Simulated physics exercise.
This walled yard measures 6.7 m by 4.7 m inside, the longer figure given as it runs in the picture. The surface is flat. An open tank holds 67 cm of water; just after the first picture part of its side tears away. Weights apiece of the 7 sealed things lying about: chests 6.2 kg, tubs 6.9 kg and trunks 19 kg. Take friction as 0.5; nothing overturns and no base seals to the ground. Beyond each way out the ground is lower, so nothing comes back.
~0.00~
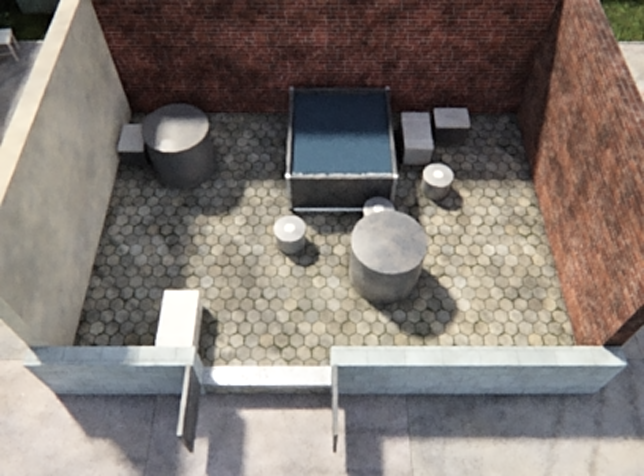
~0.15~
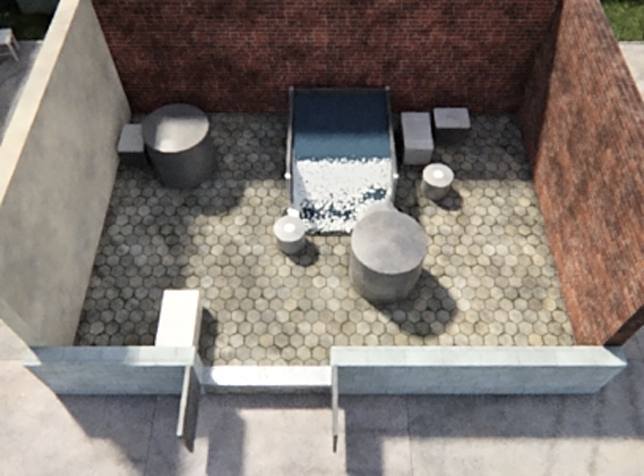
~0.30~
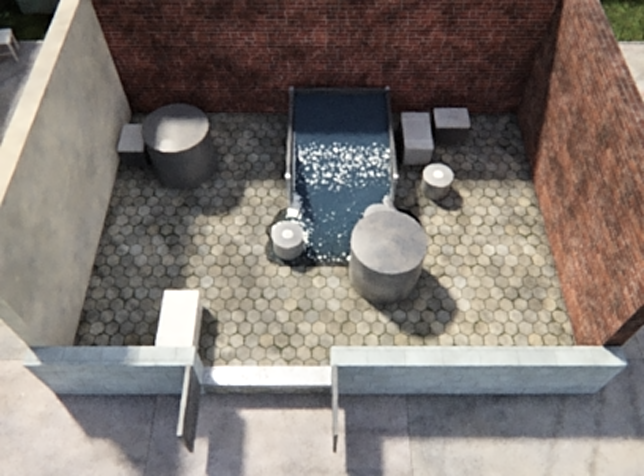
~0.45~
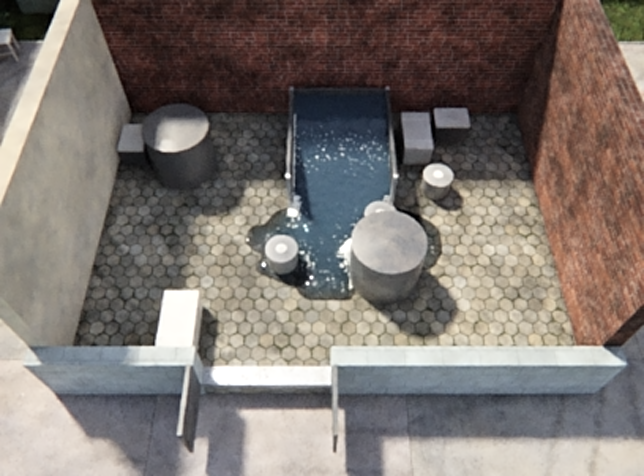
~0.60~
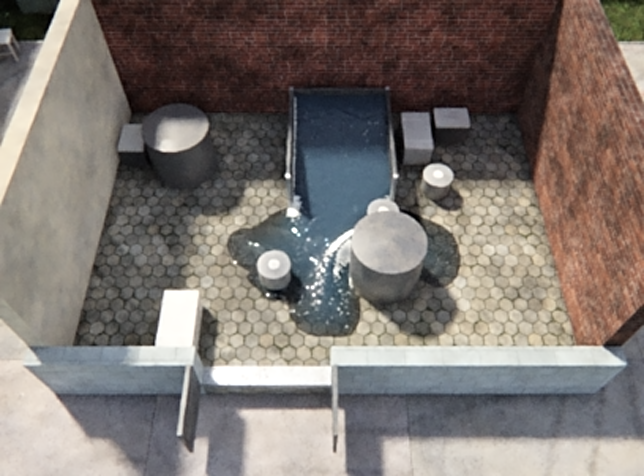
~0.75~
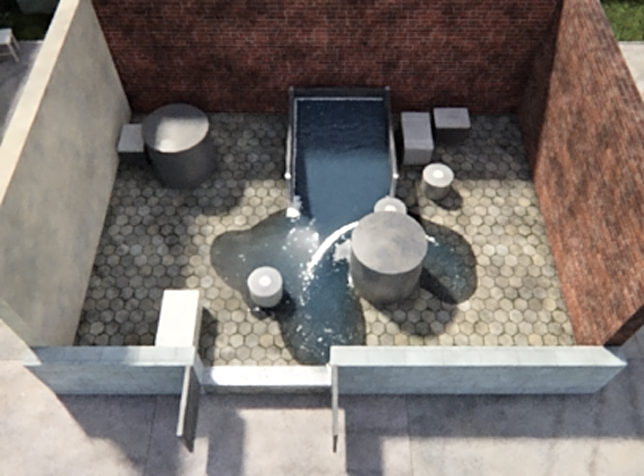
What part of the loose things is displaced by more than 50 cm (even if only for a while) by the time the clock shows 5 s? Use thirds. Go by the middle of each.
Share: One to two thirds.
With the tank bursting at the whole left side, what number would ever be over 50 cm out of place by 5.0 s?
Then 2.
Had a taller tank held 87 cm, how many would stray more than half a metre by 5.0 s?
Then 4.
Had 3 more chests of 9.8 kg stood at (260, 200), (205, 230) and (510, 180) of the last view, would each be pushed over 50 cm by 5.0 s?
In turn: Less, under, over.
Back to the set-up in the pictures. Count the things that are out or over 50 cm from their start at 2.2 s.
3 of them.
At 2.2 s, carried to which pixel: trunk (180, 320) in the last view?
Around (110, 314).
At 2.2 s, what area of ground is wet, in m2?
Some 18 m2.
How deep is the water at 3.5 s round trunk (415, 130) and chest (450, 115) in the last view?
Roughly 0 and 0 cm.
After 1.1 s 2 of 7 are over 50 cm from their spots; 0 afloat.
After 2.2 s 3 of 7 are over 50 cm from their spots; 0 afloat.
After 3.5 s 3 of 7 are over 50 cm from their spots; 0 afloat.
After 5.0 s 4 of 7 are over 50 cm from their spots, and 4 have been at some point; 2 afloat.
